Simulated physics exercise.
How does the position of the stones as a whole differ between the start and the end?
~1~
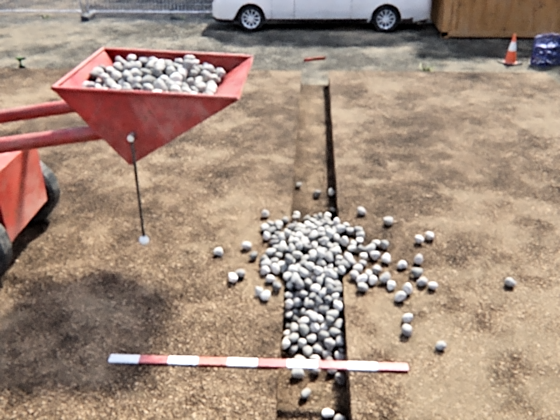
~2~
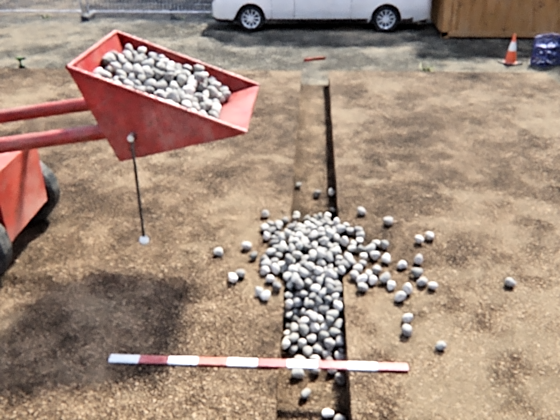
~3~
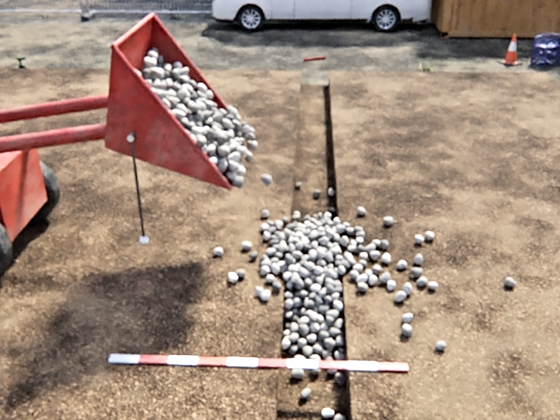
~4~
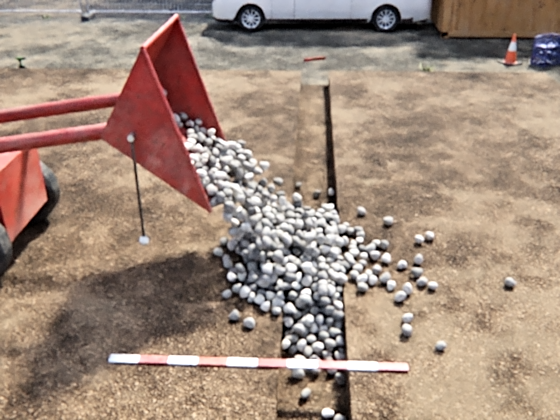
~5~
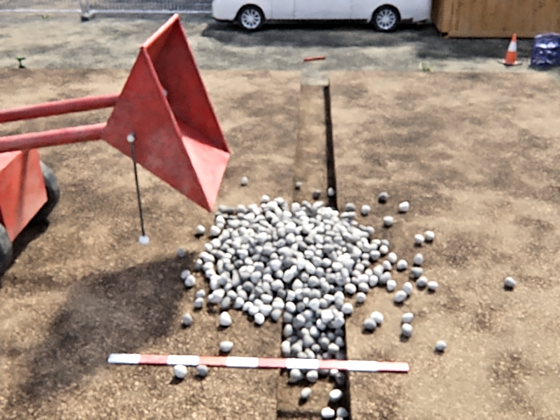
At the start many of the stones were up in the red bucket on the left, with the rest piled around the trench. By the end they were all on the ground in and around the trench, so as a whole they sat lower and farther right.
